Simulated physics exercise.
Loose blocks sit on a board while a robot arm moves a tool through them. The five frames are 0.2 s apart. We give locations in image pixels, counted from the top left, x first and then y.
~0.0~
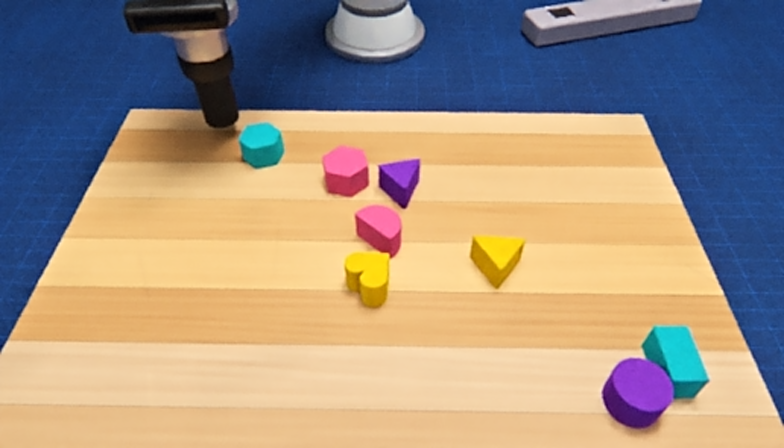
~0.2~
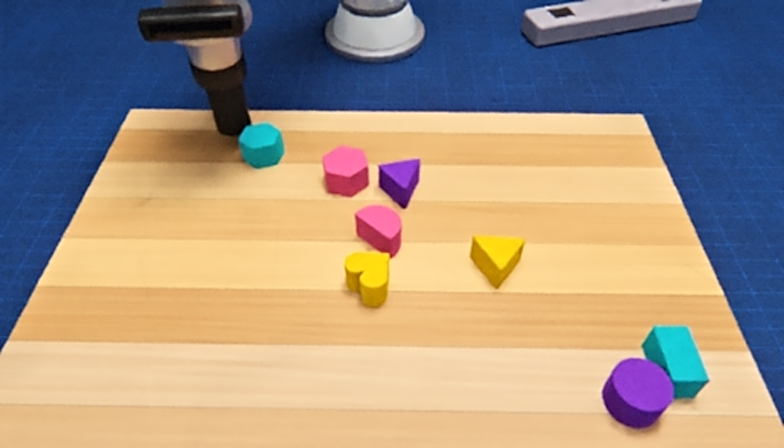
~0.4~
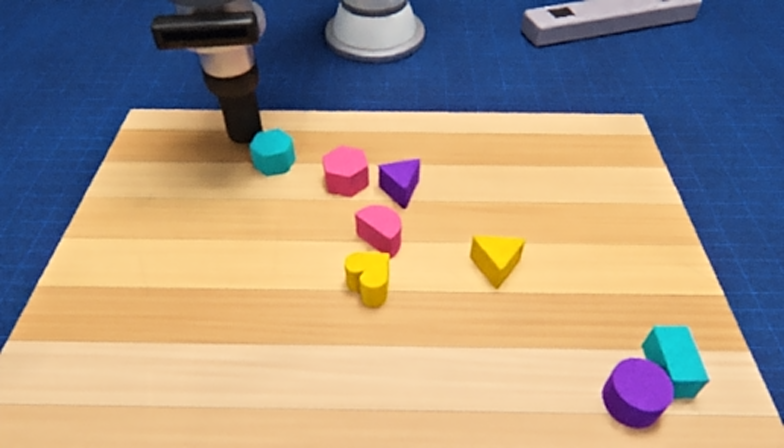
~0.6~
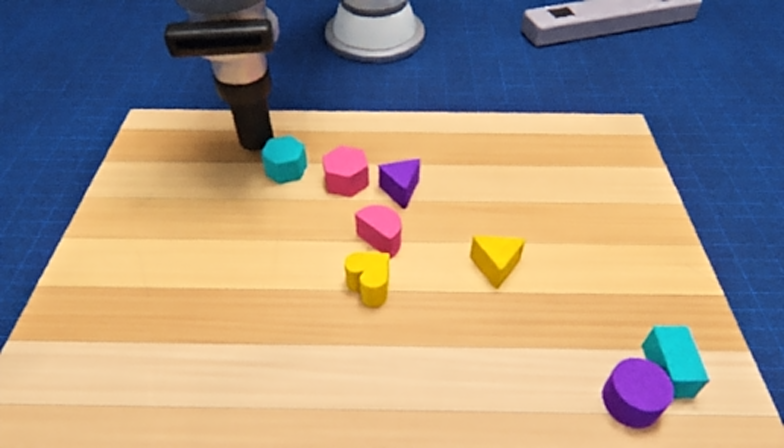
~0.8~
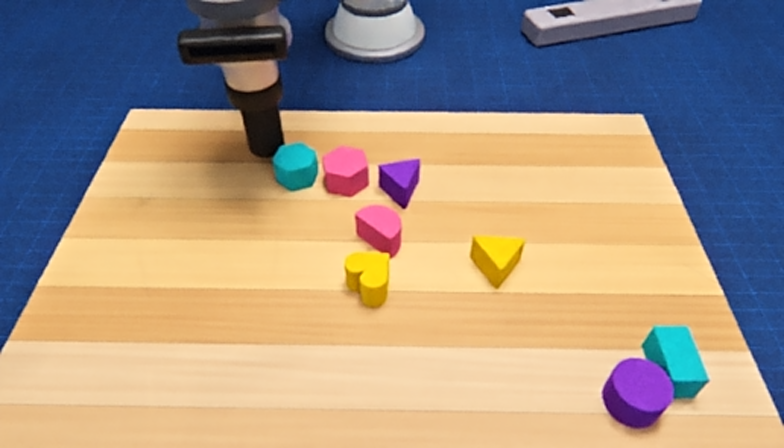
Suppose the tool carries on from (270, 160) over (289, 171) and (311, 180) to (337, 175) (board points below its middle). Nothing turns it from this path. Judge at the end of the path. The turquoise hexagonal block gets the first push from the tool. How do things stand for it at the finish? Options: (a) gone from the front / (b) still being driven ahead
My pick is a.
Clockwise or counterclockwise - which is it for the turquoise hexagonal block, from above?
Prediction: Counterclockwise.
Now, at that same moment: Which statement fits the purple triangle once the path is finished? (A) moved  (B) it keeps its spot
Choice A: Moved.
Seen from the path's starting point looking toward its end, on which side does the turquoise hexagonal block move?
Rightward.
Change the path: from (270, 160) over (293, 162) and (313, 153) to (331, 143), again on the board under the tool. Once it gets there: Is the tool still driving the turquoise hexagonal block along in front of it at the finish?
It seems not.
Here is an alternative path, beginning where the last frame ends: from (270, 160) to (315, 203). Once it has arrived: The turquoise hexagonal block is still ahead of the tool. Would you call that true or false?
That claim is true.
What follows on the original path. Halfway along, tool (296, 163); turquoise hexagonal block (323, 173), turned 30° anticlockwise; pink hexagonal block (364, 164); purple triangle (407, 170), turned 15° clockwise.
At the end, tool (335, 161); turquoise hexagonal block (334, 185), turned 40° anticlockwise; pink hexagonal block (370, 165), turned 15° anticlockwise; purple triangle (411, 170), turned 25° clockwise.
